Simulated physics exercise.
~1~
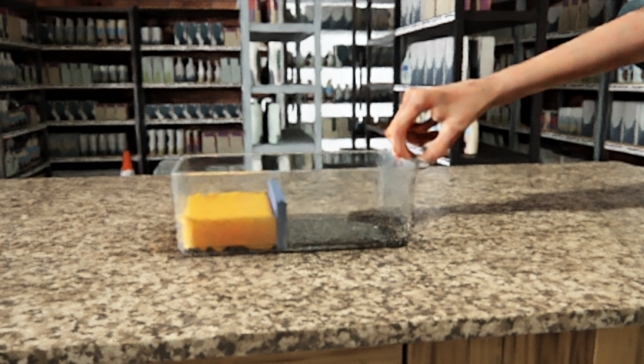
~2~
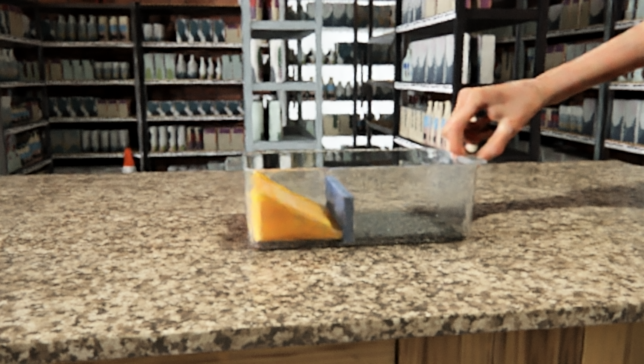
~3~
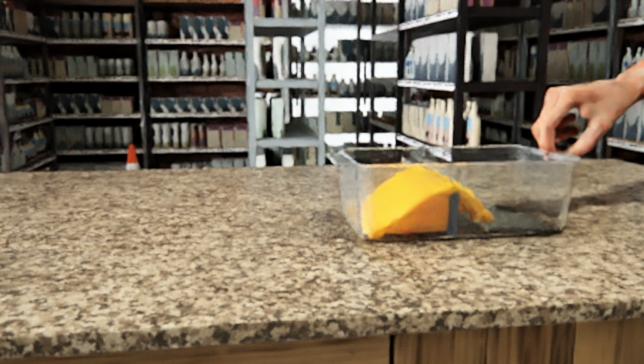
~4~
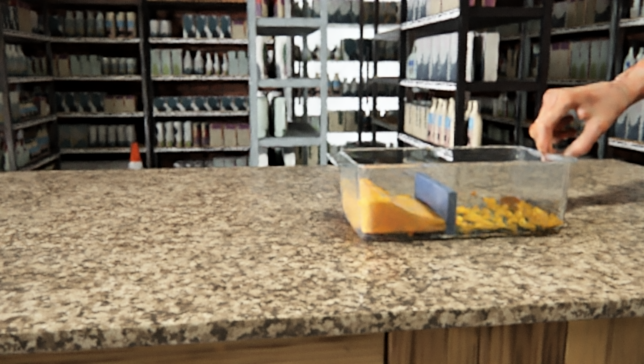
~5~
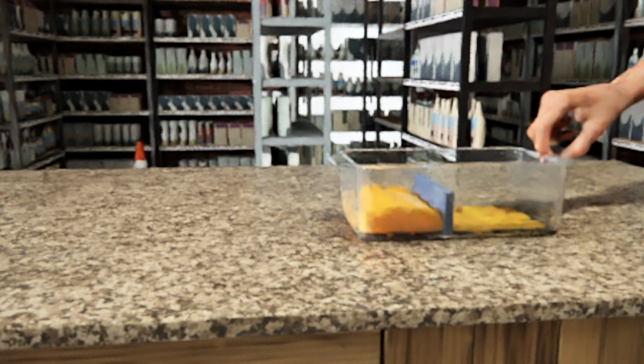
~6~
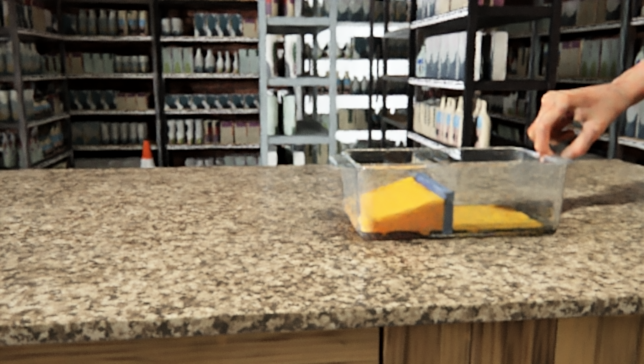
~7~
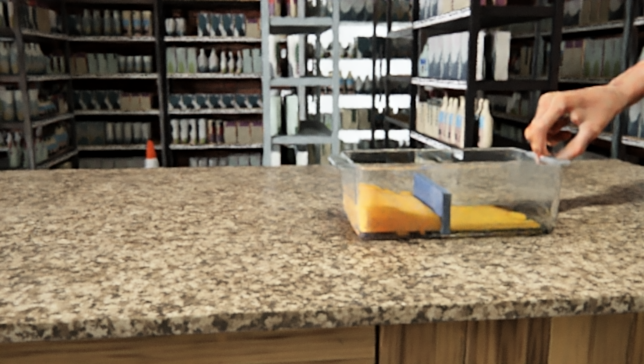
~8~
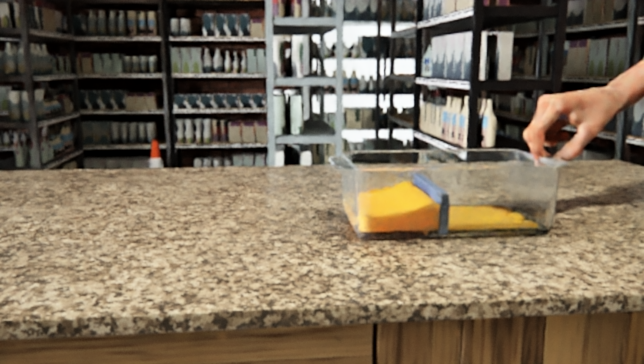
Orange juice sloshing over the divider of a clear box as a hand pulls it right, some settling in the right part.
